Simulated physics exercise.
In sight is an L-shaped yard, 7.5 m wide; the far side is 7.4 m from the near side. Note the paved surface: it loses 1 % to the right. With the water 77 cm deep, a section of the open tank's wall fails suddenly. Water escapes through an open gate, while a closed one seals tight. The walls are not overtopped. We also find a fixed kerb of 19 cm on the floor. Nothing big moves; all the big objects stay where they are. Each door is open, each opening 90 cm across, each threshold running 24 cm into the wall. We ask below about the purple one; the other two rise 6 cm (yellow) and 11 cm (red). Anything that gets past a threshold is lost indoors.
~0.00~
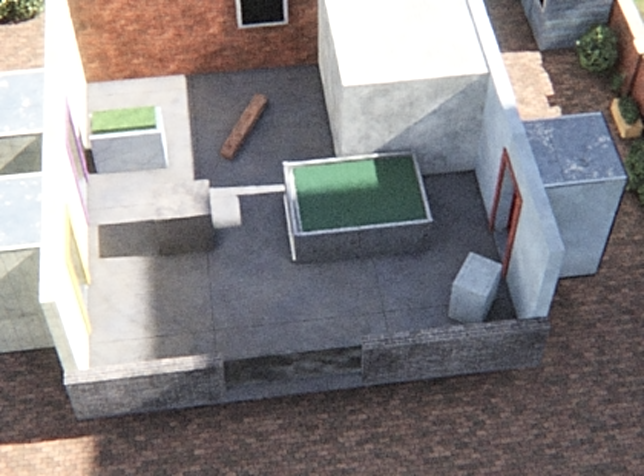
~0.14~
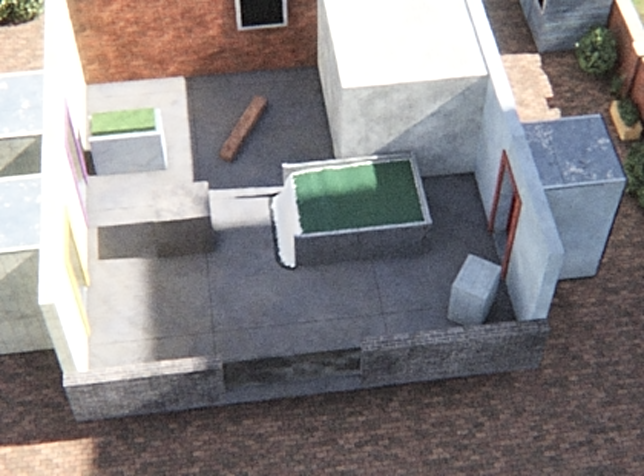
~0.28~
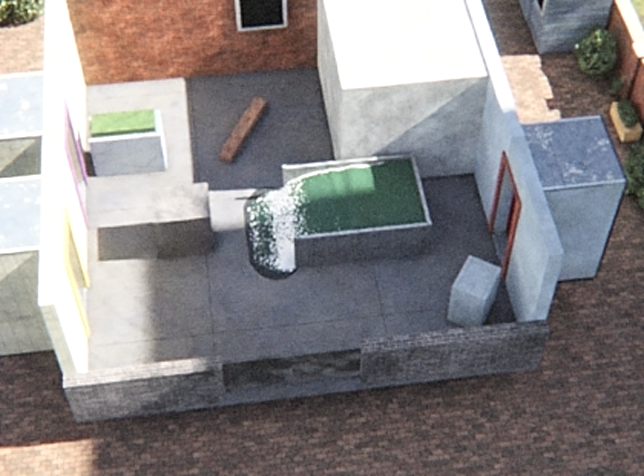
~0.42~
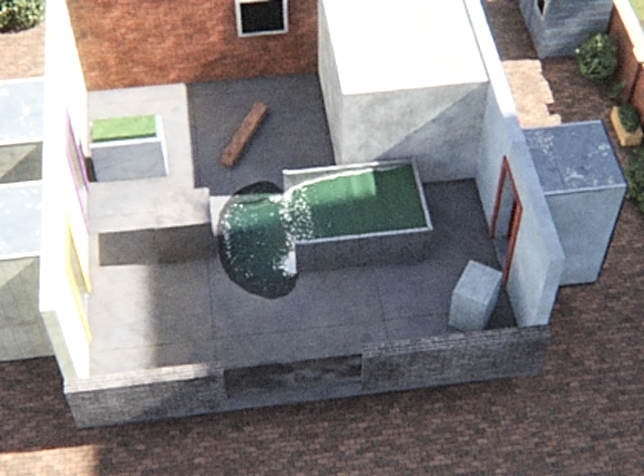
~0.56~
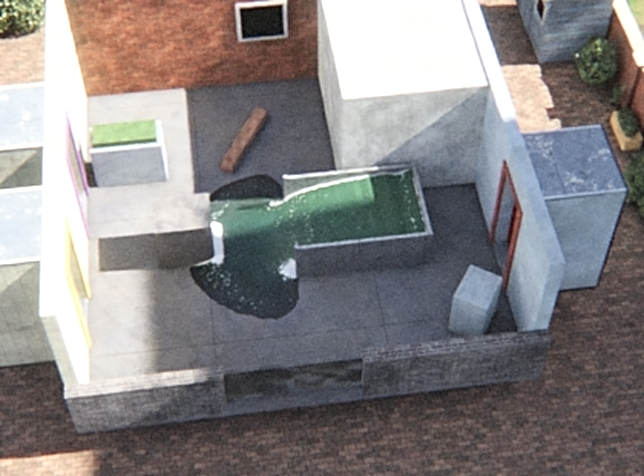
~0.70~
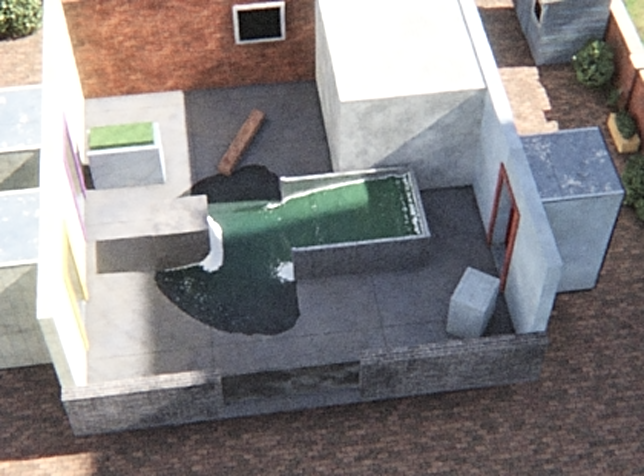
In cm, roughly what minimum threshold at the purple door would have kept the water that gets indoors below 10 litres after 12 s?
It would have to be roughly 25 cm high.
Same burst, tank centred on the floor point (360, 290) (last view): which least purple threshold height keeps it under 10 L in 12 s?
At least roughly 8.5 cm high.
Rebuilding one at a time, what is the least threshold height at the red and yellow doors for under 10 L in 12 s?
About 6.5 cm at red and 16 cm at yellow.
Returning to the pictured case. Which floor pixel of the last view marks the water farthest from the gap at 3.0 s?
The farthest wet point sits near (84, 100) in the last view.
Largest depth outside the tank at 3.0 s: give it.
Up to some 30 centimetres, I'd say.
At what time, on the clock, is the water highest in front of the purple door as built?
Peak: Close to 2.0 s.
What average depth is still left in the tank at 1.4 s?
Around 42 cm on average.
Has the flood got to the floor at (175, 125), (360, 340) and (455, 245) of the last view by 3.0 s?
Awash, untouched, untouched.
After 1.4 s water covers 30 % of the floor, deepest (48 cm) near (222, 251); 16 cm at the purple door, 0 litres in over its 17 cm threshold.
After 3.0 s water covers 55 % of the floor, deepest (30 cm) near (141, 404); 19 cm at the purple door, 31 litres in over its 17 cm threshold.
After 12.0 s water covers 100 % of the floor, deepest (17 cm) near (478, 224); 4 cm at the purple door, 41 litres in over its 17 cm threshold.
At the purple door as built, the water arrived by 1.2 s and peaked near 22 cm at 2.0 s.
Run again over the same 12 s with other heights there, 22 litres in over 21 cm, 3 litres over 29 cm. The limit of 10 litres is kept from about 25 cm up.
